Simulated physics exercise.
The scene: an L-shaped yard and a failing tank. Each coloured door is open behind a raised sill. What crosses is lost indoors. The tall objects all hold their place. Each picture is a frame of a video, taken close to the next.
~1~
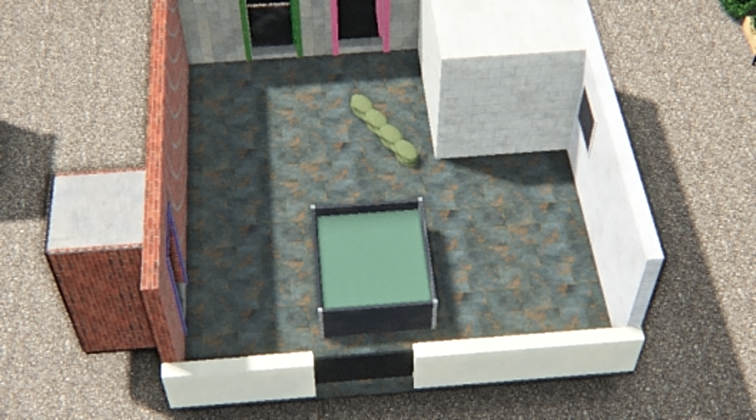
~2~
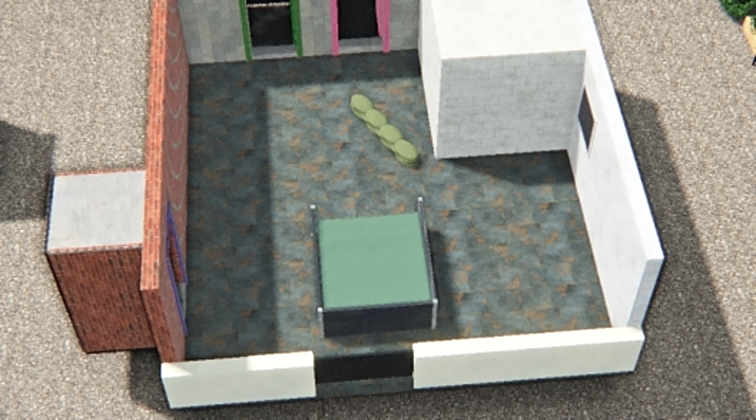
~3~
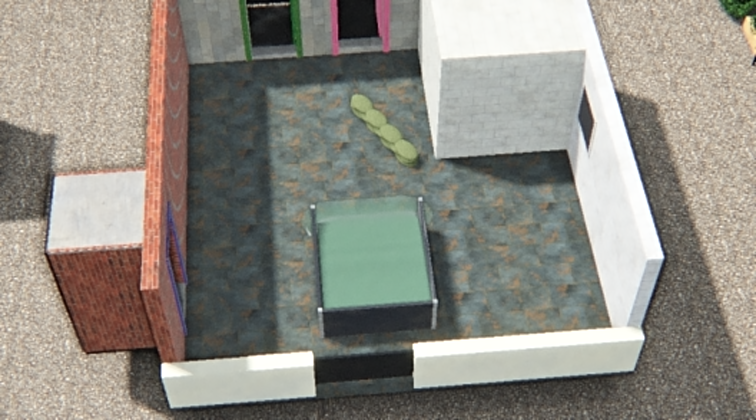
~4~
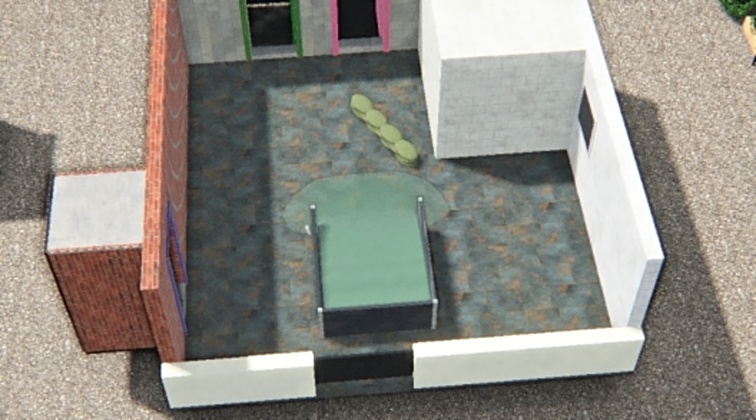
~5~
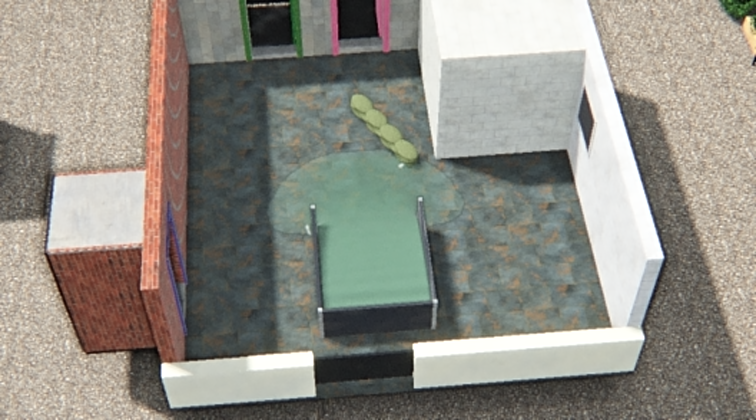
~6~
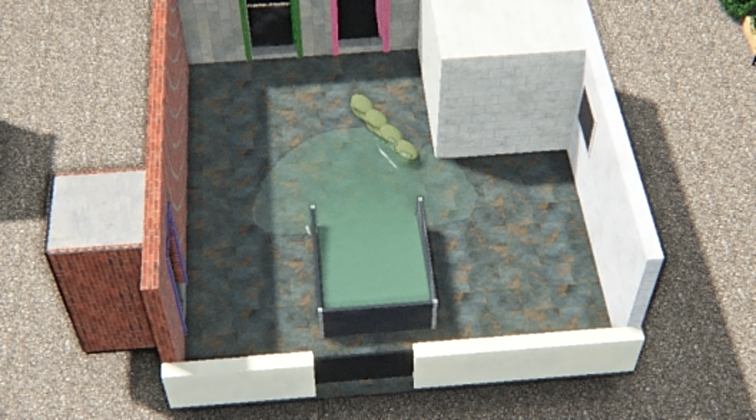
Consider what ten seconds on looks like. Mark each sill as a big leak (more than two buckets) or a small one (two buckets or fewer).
Pink door: Small; blue door: Small; green door: Big.
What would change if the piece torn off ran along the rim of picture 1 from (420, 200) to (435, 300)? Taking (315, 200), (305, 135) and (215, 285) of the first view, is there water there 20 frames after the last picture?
Untouched, untouched, untouched.
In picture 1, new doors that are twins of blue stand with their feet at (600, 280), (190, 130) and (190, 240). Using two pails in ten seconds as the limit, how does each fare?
Result per door - within the limit; past the limit; within the limit.
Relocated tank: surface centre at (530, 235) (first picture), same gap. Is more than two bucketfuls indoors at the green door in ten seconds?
Result - green door fails to reach it.
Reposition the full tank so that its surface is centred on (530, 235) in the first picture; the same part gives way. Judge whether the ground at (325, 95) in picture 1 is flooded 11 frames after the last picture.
Untouched.
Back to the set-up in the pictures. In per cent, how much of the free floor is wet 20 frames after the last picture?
That works out at 55 %.
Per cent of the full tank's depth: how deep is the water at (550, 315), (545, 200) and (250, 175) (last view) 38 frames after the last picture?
In that order: 2, 8 and 6 per cent.
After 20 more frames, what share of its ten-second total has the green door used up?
I'd put it at about 70 per cent.
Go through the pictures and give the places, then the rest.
The first frame shows still water in the tank at (372, 256).
In the second frame, water pours out on the tank's far side and has run to a hidden place.
In the third frame, the front is at (424, 206), out from the gap on the tank's far side.
In the fourth frame, water pours out on the tank's far side and has run to (435, 192).
In the fifth frame, water pours out on the tank's far side and has run to (311, 163).
In the sixth frame, the front is at (334, 133), out from the gap on the tank's far side.
A moment on, water covers 30 % of the floor; the pink door not reached, the blue door not reached, the green door not reached.
Next, water covers 45 % of the floor; the pink door wet at the sill, nothing in, the blue door not reached, the green door over two buckets in.
Then, water covers 55 % of the floor; the pink door wet at the sill, nothing in, the blue door not reached, the green door far over two buckets in.
Later, water covers 85 % of the floor; the pink door wet at the sill, nothing in, the blue door wet at the sill, nothing in, the green door far over two buckets in.
In the end, water covers 95 % of the floor; the pink door wet at the sill, nothing in, the blue door wet at the sill, nothing in, the green door far over two buckets in.
